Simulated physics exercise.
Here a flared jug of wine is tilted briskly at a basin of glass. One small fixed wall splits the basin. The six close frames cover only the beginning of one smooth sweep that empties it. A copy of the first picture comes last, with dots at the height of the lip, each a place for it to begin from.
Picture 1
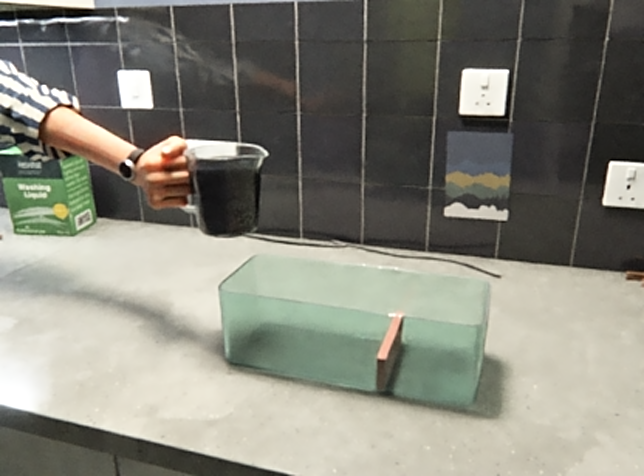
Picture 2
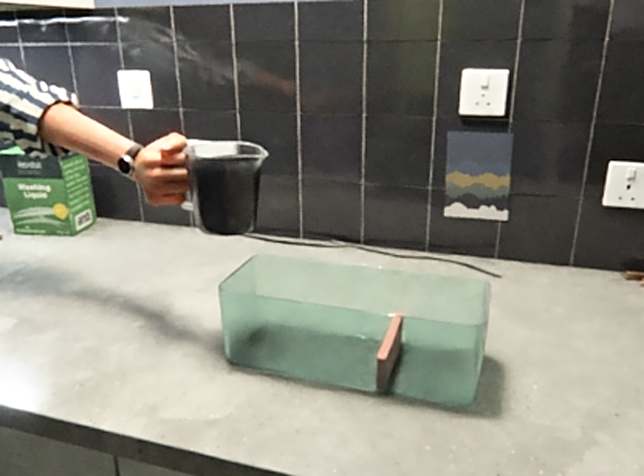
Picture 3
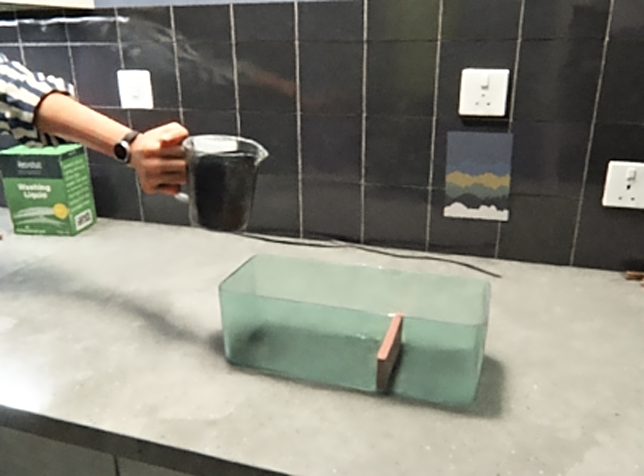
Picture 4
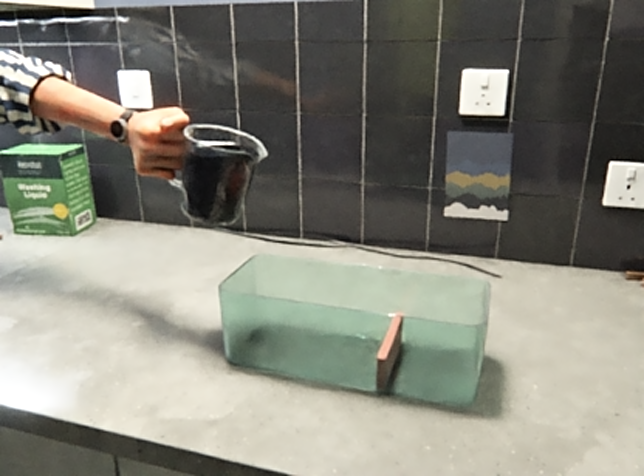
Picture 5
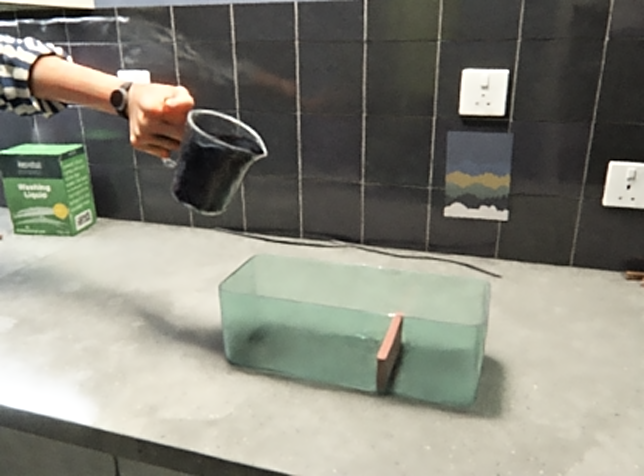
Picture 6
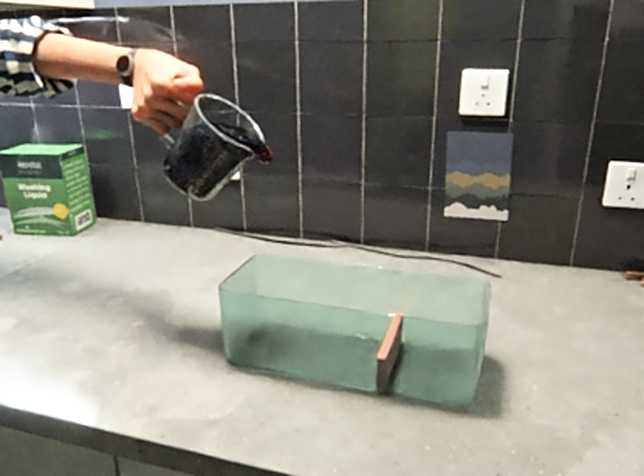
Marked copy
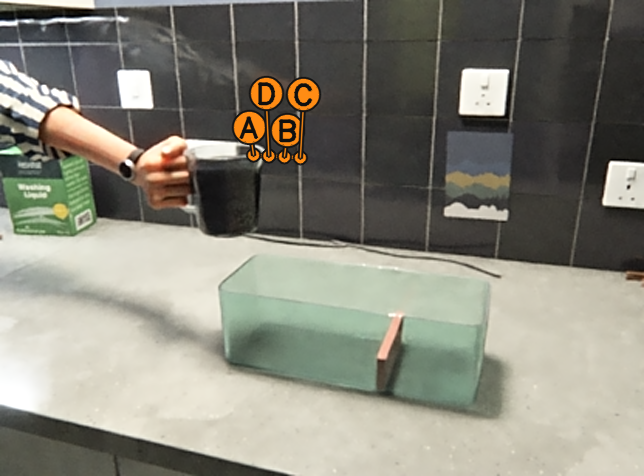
The footage shows a hand holding a clear jug of dark liquid above a glass basin with a low reddish divider on a grey counter, then tilting it rightward until dark red liquid reaches just over its lip.
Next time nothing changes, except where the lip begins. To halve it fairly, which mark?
C works best here.
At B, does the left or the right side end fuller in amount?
The left side.
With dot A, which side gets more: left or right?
More ends on the left.
On the marked copy, A at (253, 155); B at (284, 156); C at (300, 157); D at (268, 156).
With A, about 89 % ends left of the wall and 6 % right of it; 5 % is lost outside.
With B, about 85 % ends left of the wall and 7 % right of it; 8 % is lost outside.
With C, about 55 % ends left of the wall and 41 % right of it; 3 % is lost outside.
With D, about 88 % ends left of the wall and 5 % right of it; 7 % is lost outside.
